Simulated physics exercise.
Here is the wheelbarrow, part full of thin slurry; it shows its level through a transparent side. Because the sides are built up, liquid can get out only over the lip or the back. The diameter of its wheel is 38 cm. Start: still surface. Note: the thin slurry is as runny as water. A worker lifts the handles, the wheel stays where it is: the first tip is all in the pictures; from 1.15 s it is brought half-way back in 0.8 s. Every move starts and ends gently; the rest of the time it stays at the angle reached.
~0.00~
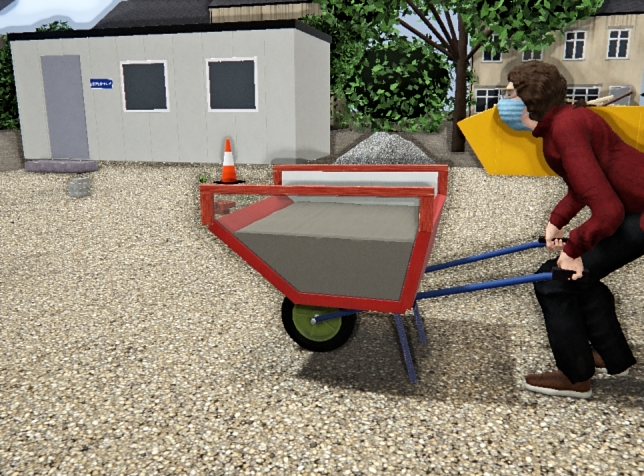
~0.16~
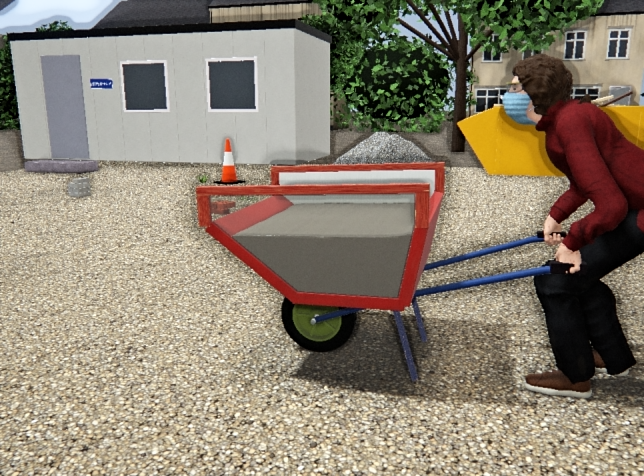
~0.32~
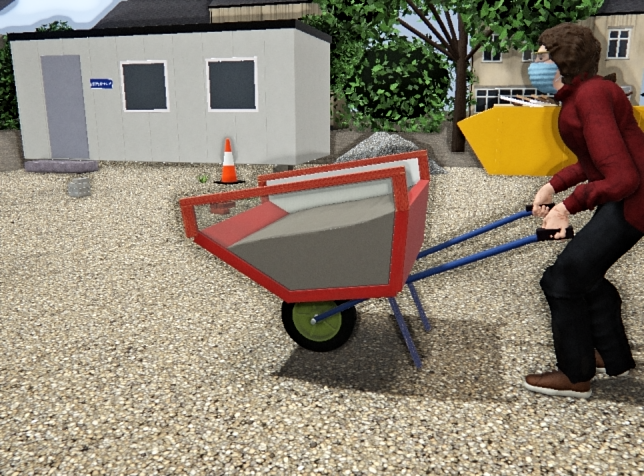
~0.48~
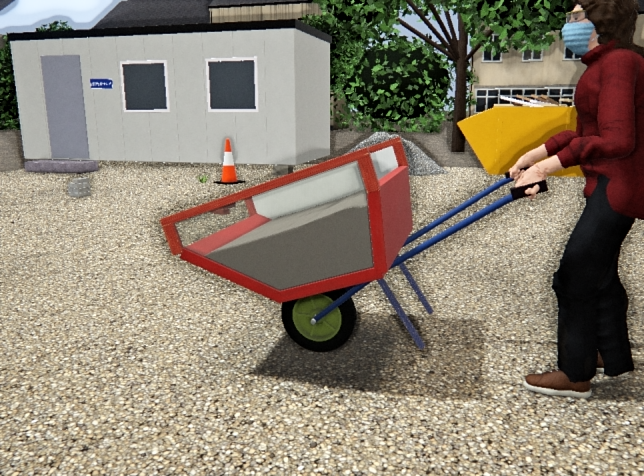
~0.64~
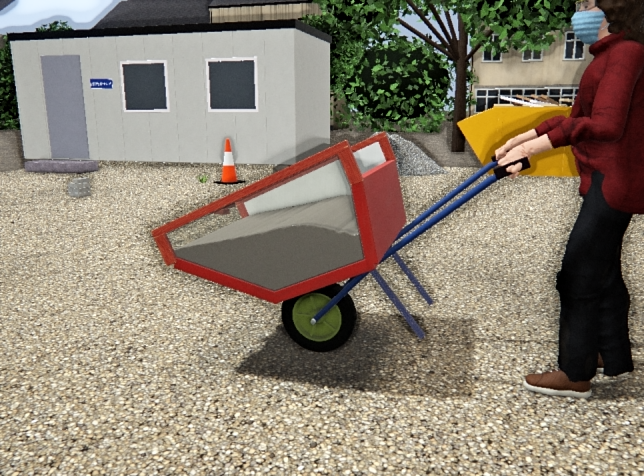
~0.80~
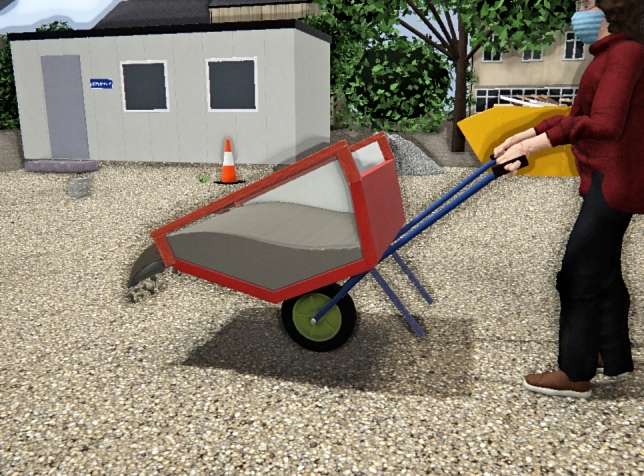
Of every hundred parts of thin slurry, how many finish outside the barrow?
Around 68 in every hundred.
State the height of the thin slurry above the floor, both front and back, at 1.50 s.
Front level 14 cm, back level 0 cm.
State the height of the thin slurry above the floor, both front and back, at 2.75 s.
At the front the surface is at 10 cm, while at the back it is at 4 cm.
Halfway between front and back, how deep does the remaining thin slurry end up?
About 8 cm.
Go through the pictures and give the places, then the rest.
In the first picture, it reaches (307, 237) at the front; it reaches (391, 242) at the back; the lip is at (215, 219); the front is on the left.
In the second picture, it reaches (304, 237) at the front; it reaches (388, 238) at the back.
In the third picture, it reaches (290, 236) at the front; it reaches (371, 222) at the back; it has turned 9° nose down.
In the fourth picture, it reaches (271, 236) at the front; it reaches (347, 211) at the back; it has turned 18° nose down.
In the fifth picture, it reaches (260, 235) at the front; it reaches (343, 231) at the back; it has turned 24° nose down; thin slurry has begun to come out.
In the sixth picture, it reaches (261, 240) at the front; it reaches (350, 247) at the back; it has turned 24° nose down; the lip is at (176, 258); thin slurry is coming out, 12 per cent so far.
Then, 1.50 s in, the barrow is at 19° forwards, the surface stands 0 cm at the back and 14 cm at the front; 60 per cent has gone, over the front.
Then, 2.10 s in, the barrow is at 12° forwards, the surface stands 13 cm at the back and 10 cm at the front; 64 per cent has gone, over the front.
Then, 2.75 s in, the barrow is at 12° forwards, the surface stands 5 cm at the back and 10 cm at the front; 65 per cent has gone, over the front.
Then, 4.84 s in, 68 per cent has gone, over the front, 82 of 121 litres.
